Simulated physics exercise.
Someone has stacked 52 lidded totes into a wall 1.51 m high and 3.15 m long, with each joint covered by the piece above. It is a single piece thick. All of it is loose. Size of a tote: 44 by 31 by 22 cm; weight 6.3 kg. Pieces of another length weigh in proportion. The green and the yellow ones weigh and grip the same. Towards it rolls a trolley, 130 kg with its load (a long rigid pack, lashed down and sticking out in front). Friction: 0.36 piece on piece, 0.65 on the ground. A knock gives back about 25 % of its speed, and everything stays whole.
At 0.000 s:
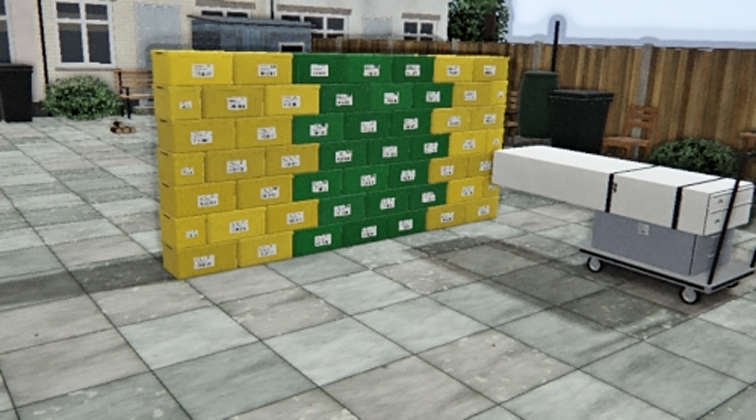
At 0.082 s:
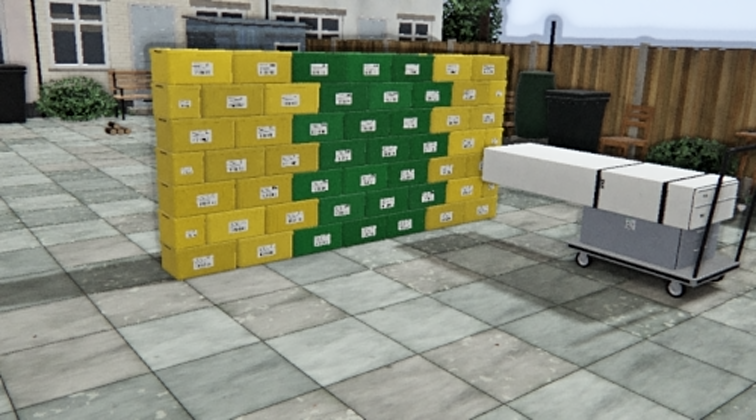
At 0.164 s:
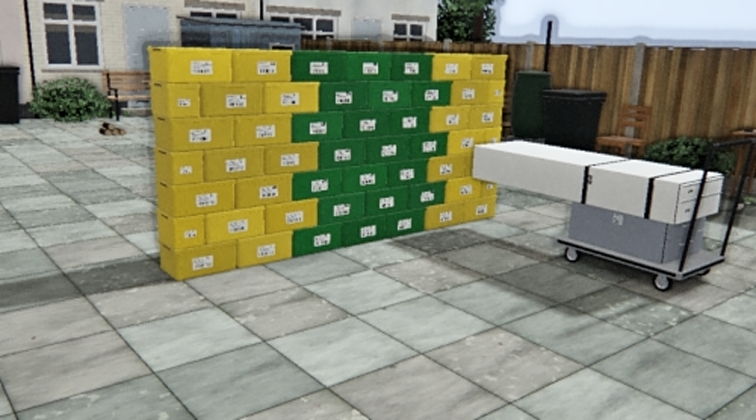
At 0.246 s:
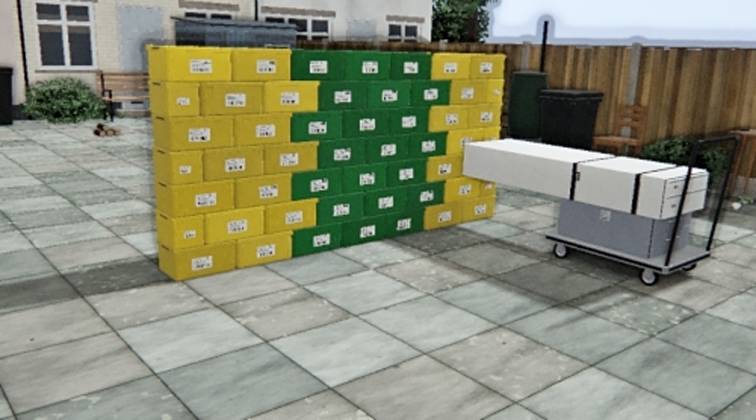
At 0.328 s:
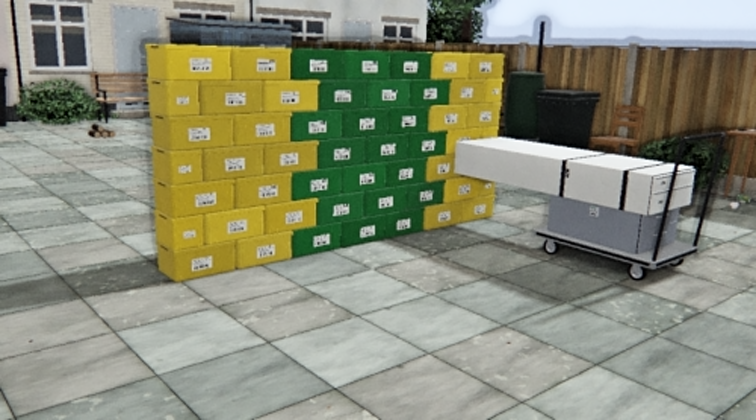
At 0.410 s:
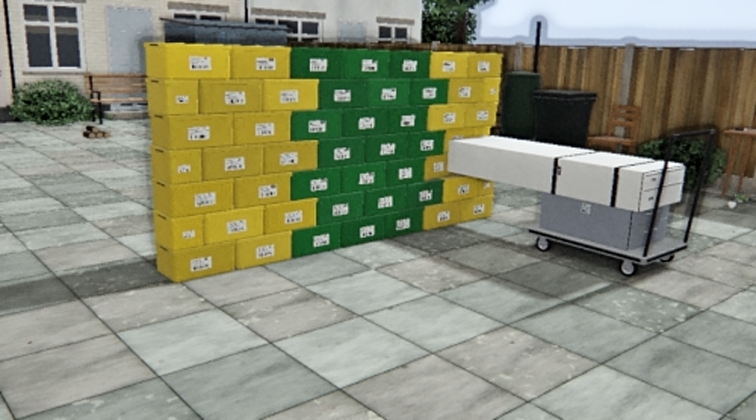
In a paved yard with pale houses behind and a wooden fence at the right, seen from slightly above, the camera drifts a little. A wall of yellow totes with a green block through it stands left of a dark trolley carrying grey and white boxes. The trolley rolls leftward, and its long white pack meets the wall's right end, where a few totes shift slightly.
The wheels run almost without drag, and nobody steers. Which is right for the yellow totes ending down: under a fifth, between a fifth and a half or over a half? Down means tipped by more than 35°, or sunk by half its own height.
From a fifth to a half of them.
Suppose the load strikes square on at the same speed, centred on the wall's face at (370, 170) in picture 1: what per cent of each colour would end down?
Then yellow 0, green 0 per cent.
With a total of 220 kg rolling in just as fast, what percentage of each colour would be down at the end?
Then yellow 40, green 30 per cent.
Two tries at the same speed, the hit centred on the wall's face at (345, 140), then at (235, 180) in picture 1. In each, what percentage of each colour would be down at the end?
Yellow 0 then 40, green 0 then 20 per cent.
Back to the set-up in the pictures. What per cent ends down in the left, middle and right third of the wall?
Left 0, middle 20, right 70 per cent.
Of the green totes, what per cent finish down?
By colour: Green 30 per cent.
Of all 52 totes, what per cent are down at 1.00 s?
At that moment 0 per cent.
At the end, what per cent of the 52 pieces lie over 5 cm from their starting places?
35 per cent.
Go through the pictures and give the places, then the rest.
In the first picture (pixels give the middle of a visible side; the camera moves round a little), load (499, 162) 40 cm short of the wall; top yellow tote (202, 69); top green tote (371, 70); none has stirred.
Load (489, 159) 30 cm short of the wall; top yellow tote (202, 68), in the second picture.
Load (479, 156) 19 cm short of the wall; top yellow tote (201, 66), in the third picture.
Load (469, 154) 8 cm short of the wall; top yellow tote (200, 65), in the fourth picture.
Load (460, 152) 17 mm into the wall's line; top yellow tote (200, 64), in the fifth picture.
Load (453, 150) 9 cm into the wall's line; top yellow tote (200, 62); top green tote (369, 65); movement in 6 of them, in the sixth picture.
After 1.00 s, load 29 cm past the wall's line, still rolling; none of the 31 yellow totes down (0 of 52 in all colours); top yellow tote unmoved; top green tote 7° from how it stood.
After 1.82 s, load 31 cm past the wall's line, stopped; 10 of the 31 yellow totes down (16 of 52 in all colours); top yellow tote unmoved; top green tote 39° from how it stood.
After 2.28 s, load 31 cm past the wall's line, stopped; 10 of the 31 yellow totes down (16 of 52 in all colours); top yellow tote unmoved; top green tote on its side.
In the end (3.3 s), load 31 cm past the wall's line, stopped; 10 of the 31 yellow totes down (16 of 52 in all colours); top yellow tote unmoved; top green tote upside down. That is 32 per cent. From the last view, middles, top yellow tote near (189, 61), top green tote near (197, 223).
